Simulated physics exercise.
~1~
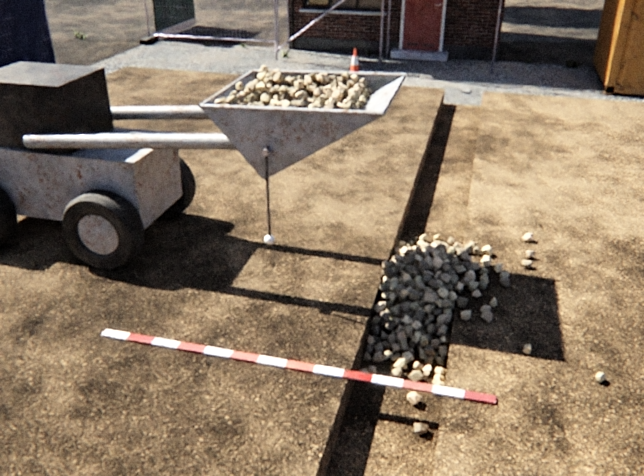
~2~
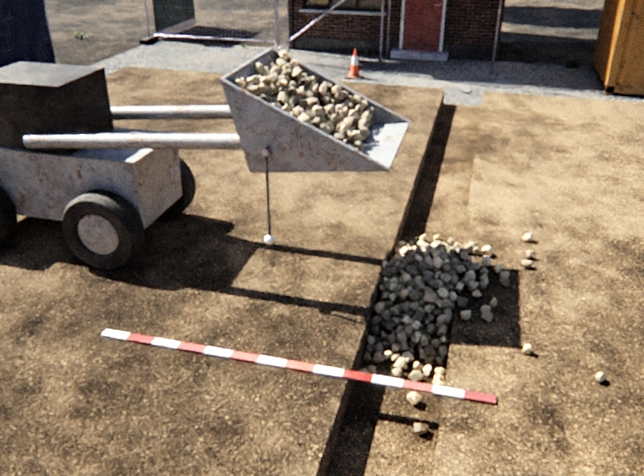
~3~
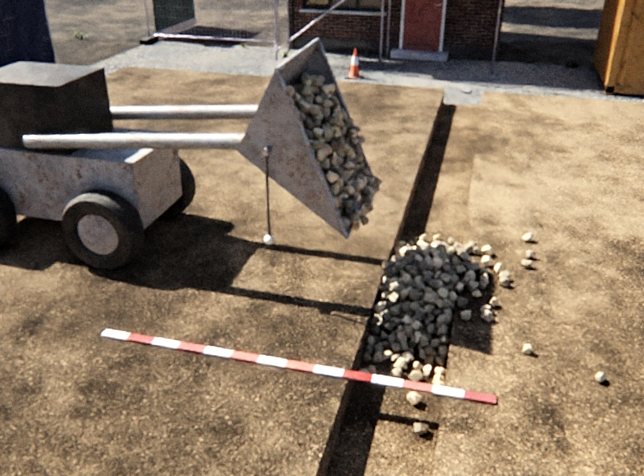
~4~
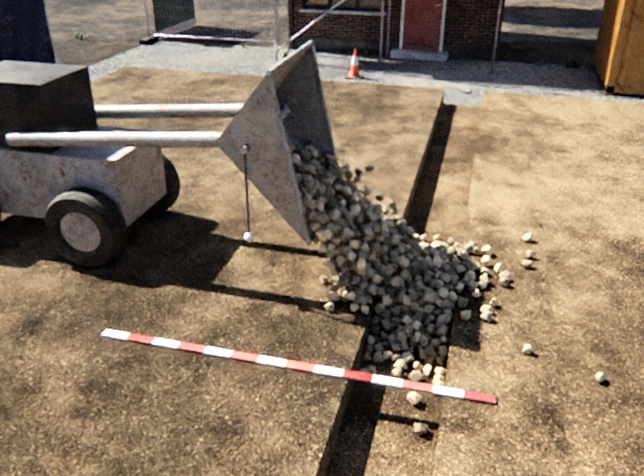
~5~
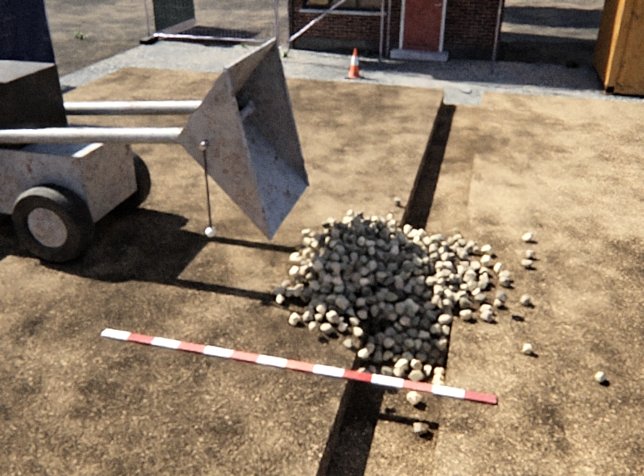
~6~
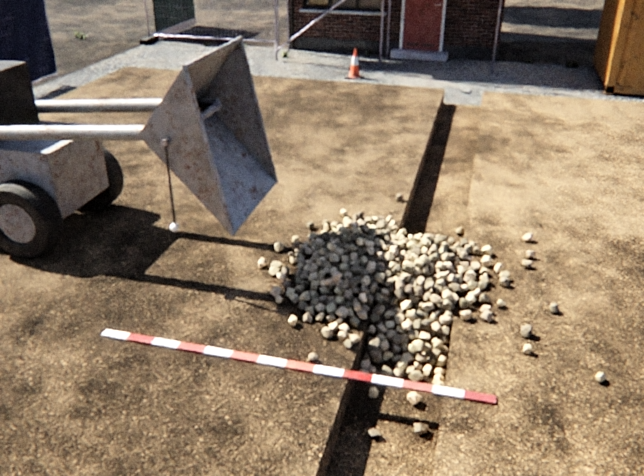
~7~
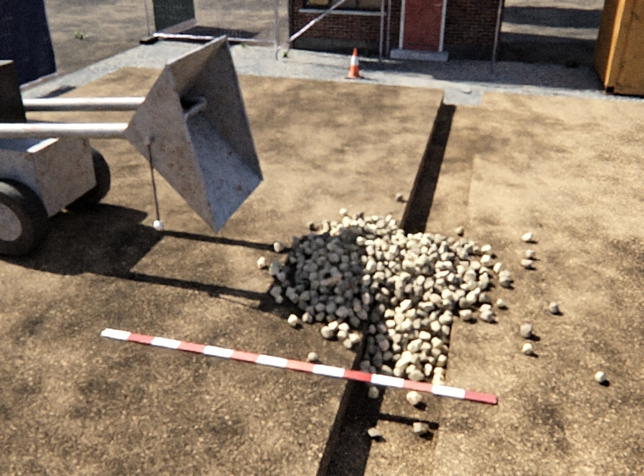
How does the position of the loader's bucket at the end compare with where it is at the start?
At the end the bucket is farther to the left than at the start, having moved back away from the trench along with the loader.
The video shows a loader tipping its raised bucket of pale stones beside an earlier pile in a trench, then rolling back to the left as they pour out, leaving the bucket empty and a wider heap spread across the near edge and the trench.
